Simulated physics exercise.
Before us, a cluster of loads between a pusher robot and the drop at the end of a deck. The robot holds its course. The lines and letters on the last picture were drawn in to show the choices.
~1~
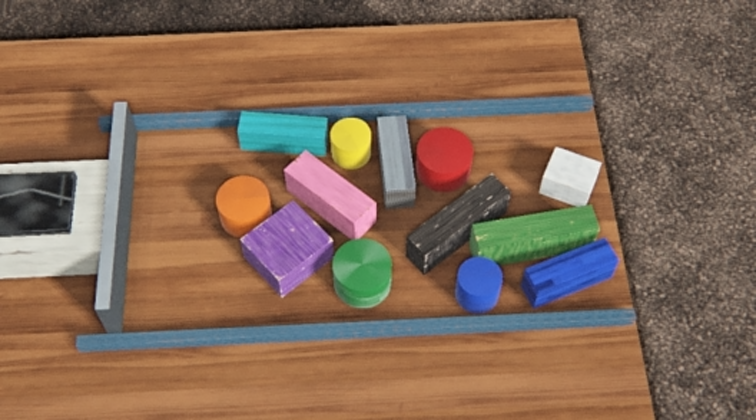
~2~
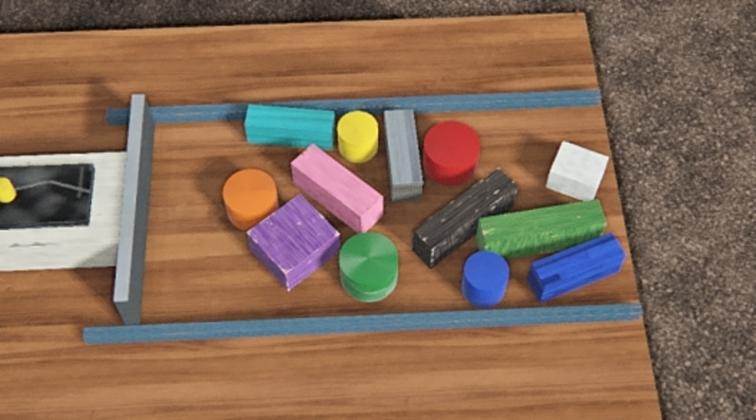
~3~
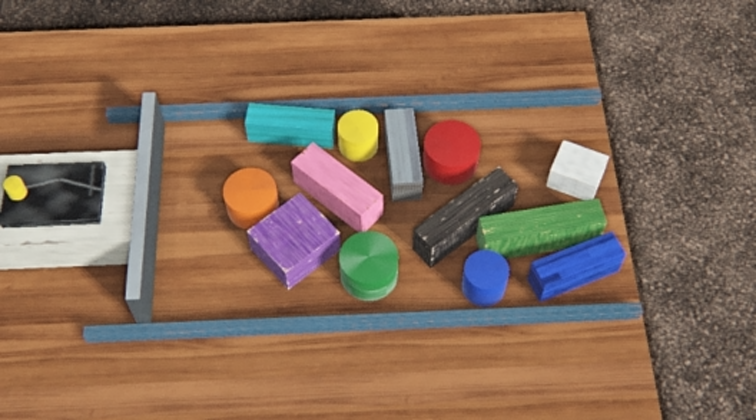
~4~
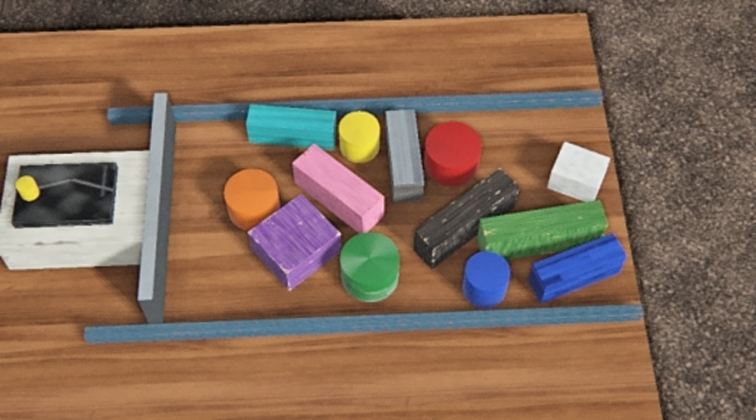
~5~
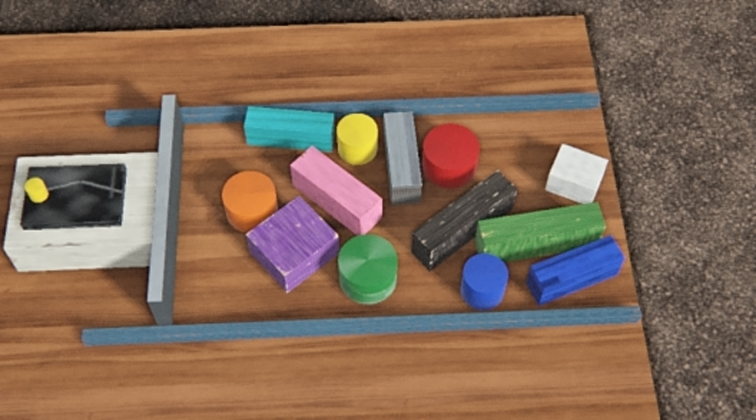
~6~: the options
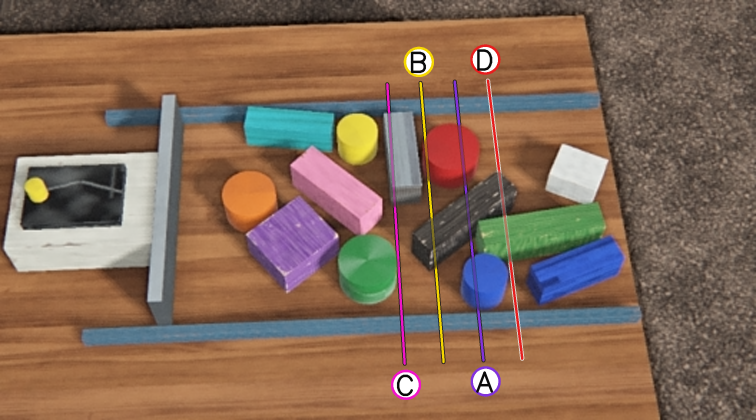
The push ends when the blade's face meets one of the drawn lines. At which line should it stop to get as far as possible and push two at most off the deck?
As far as mark A.
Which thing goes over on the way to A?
It is the white crate.
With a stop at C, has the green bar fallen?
By then, no.
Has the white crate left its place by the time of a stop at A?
Yes.
On the marked copy, A at (468, 210); B at (431, 212); C at (395, 213); D at (504, 209).
Taking A. A third of the way, robot (192, 191); turquoise stick (326, 125); red canister (460, 158).
Two thirds of the way, robot (304, 187); white crate (586, 179); red canister (534, 174).
When it is over, robot (387, 183); white crate over the edge; blue stick (621, 269); one fallen.
As for the rest, B is within the limit but short; C is within the limit but short; D drops six.
